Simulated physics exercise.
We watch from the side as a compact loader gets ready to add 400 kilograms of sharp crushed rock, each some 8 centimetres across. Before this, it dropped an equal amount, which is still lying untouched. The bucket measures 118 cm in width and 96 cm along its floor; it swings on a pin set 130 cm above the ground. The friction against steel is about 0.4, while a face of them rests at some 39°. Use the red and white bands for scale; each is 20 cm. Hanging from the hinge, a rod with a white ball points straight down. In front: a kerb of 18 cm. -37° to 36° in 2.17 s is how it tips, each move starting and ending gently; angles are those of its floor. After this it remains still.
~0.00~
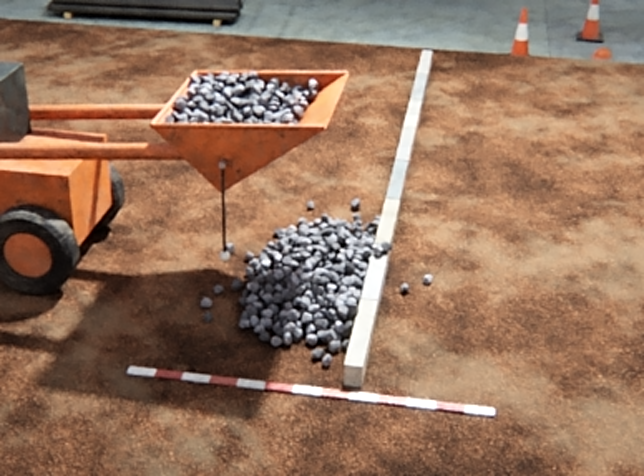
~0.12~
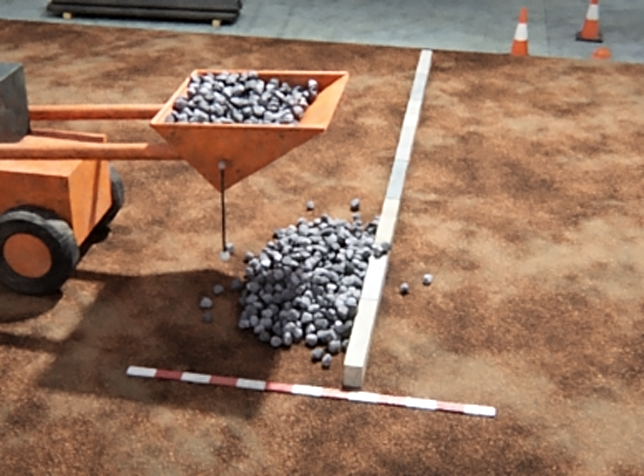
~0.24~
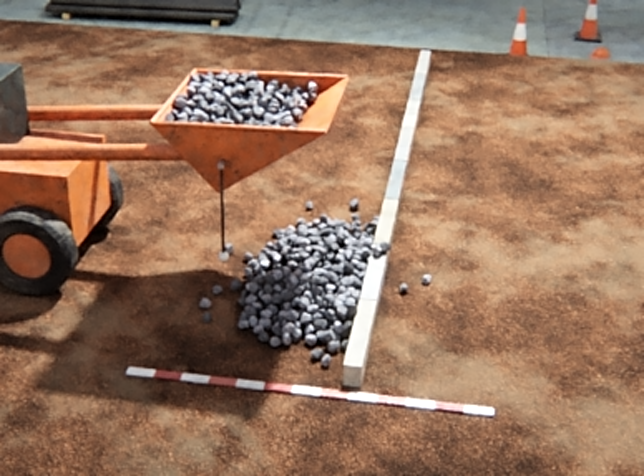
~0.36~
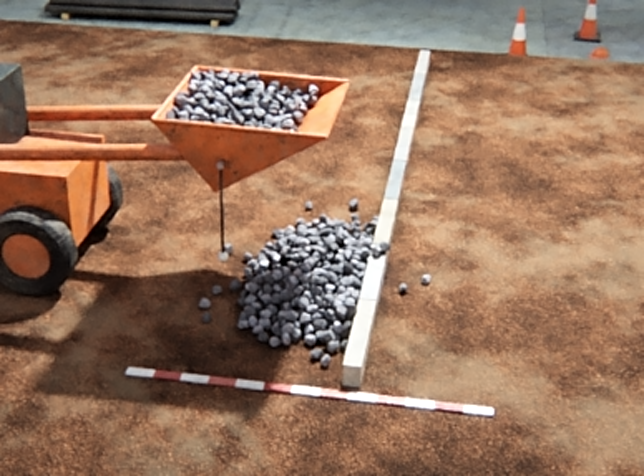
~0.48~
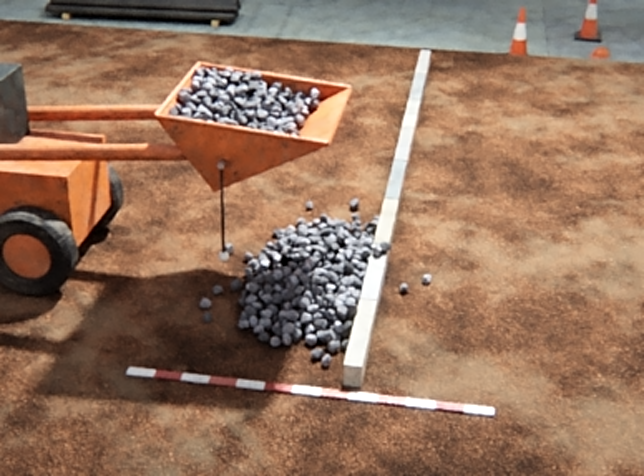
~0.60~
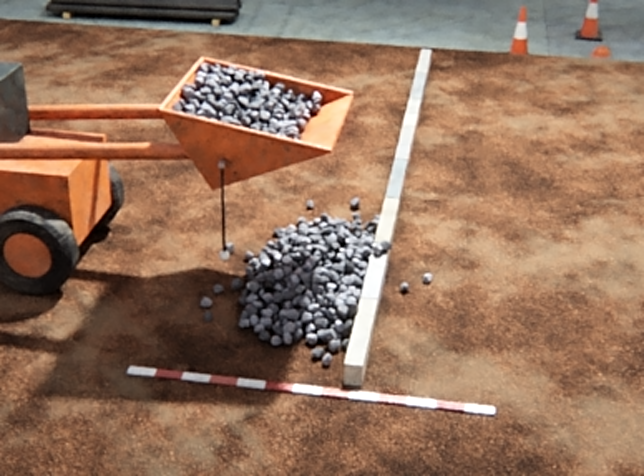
On brown dirt, an orange machine's raised bucket of grey stones tilting slowly to the right above a pile against a pale kerb.
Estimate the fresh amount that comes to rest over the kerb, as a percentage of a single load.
About 30 per cent of a load.
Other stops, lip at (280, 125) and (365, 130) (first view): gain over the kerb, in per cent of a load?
0 % and 85 %.
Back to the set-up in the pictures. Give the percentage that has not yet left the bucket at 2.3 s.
It still holds about 50 per cent.
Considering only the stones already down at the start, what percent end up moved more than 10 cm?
Estimate: 0 %, roughly.
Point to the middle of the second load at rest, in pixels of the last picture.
Their middle rests near (358, 264).
After 1.6 s the floor is at 25°; in per cent of one load, 100 in the bucket, 100 on this side of the kerb; the foremost stones are at (382, 266).
After 2.3 s the floor is at 36°; in per cent of one load, 49 in the bucket, 151 on this side of the kerb, 1 over the kerb; the foremost stones are at (391, 271).
After 2.6 s the floor is at 36°; in per cent of one load, 12 in the bucket, 175 on this side of the kerb, 13 over the kerb; the foremost stones are at (448, 288).
After 5.4 s the floor is at 36°; in per cent of one load, 0 in the bucket, 169 on this side of the kerb, 31 over the kerb; the foremost stones are at (491, 292). Net gain over the kerb, 30.
